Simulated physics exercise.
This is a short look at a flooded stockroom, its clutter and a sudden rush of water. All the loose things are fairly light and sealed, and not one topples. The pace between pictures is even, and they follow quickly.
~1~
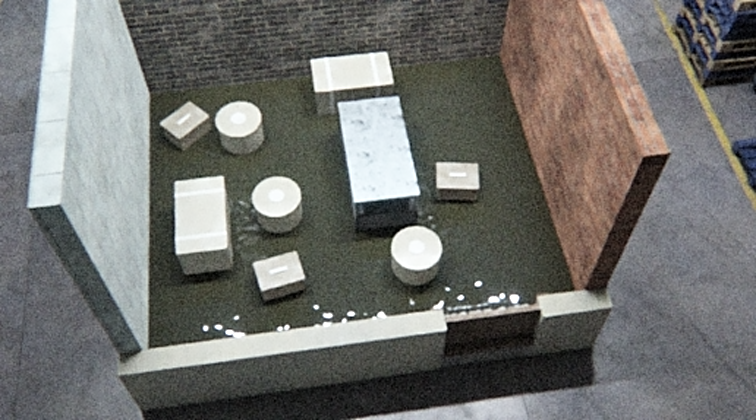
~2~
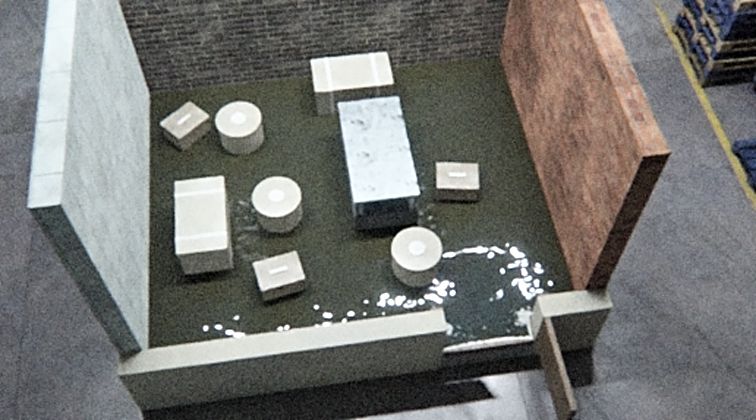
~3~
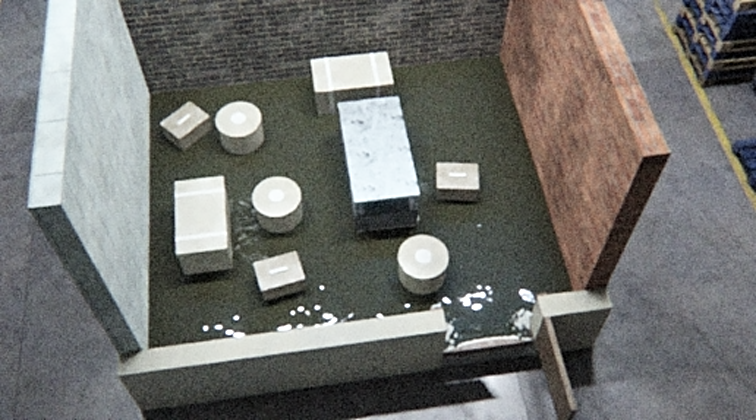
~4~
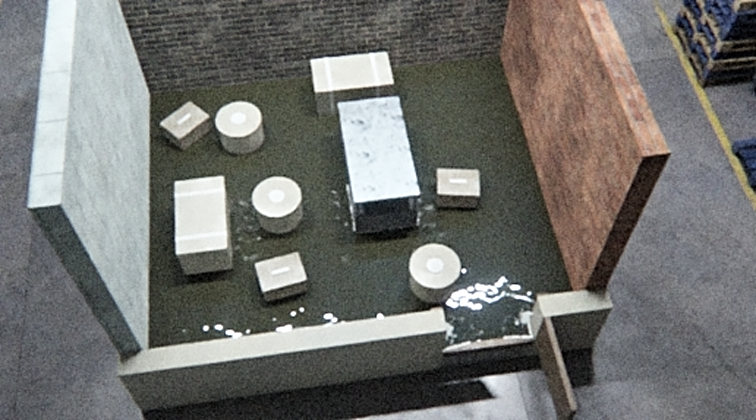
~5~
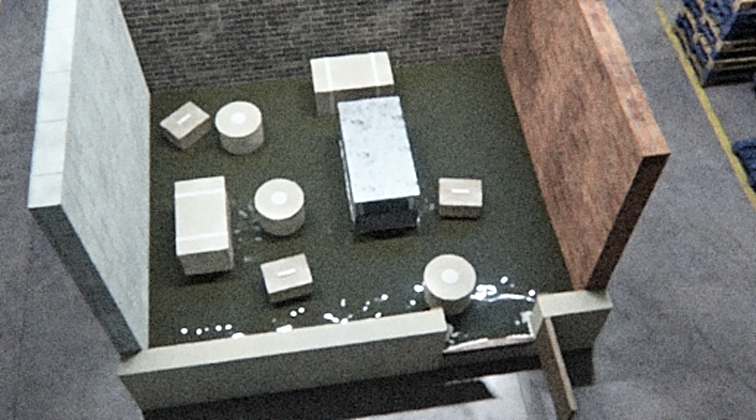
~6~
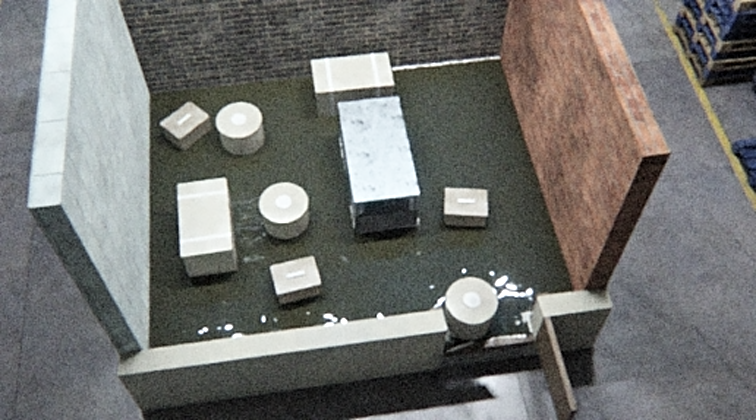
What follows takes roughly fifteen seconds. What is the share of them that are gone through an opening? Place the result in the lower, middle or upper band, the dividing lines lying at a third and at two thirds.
Middle band.
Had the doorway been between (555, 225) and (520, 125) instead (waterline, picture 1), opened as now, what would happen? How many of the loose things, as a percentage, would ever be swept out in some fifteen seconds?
I'd call it 60 per cent.
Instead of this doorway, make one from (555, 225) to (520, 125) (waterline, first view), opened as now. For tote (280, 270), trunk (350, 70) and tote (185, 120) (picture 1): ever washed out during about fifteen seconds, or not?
Outcome by item: Exited / exited / retained.
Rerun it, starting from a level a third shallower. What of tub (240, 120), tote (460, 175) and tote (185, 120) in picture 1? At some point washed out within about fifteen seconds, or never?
One by one: Never escapes, leaves, never escapes.
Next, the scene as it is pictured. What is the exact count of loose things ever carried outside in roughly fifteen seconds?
The count is 4.
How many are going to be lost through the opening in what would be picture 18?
I make it 3.
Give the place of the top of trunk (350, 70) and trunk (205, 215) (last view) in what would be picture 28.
Estimate - first: (460, 103), second: (261, 247).
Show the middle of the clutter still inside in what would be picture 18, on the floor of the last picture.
I'd put it roughly at (294, 192).
A moment on, 1 of 8 are out; 7 afloat.
Next, 3 of 8 are out; 5 afloat.
Later, 4 of 8 are out; 4 afloat.
In the end, 4 of 8 are out; 4 afloat.
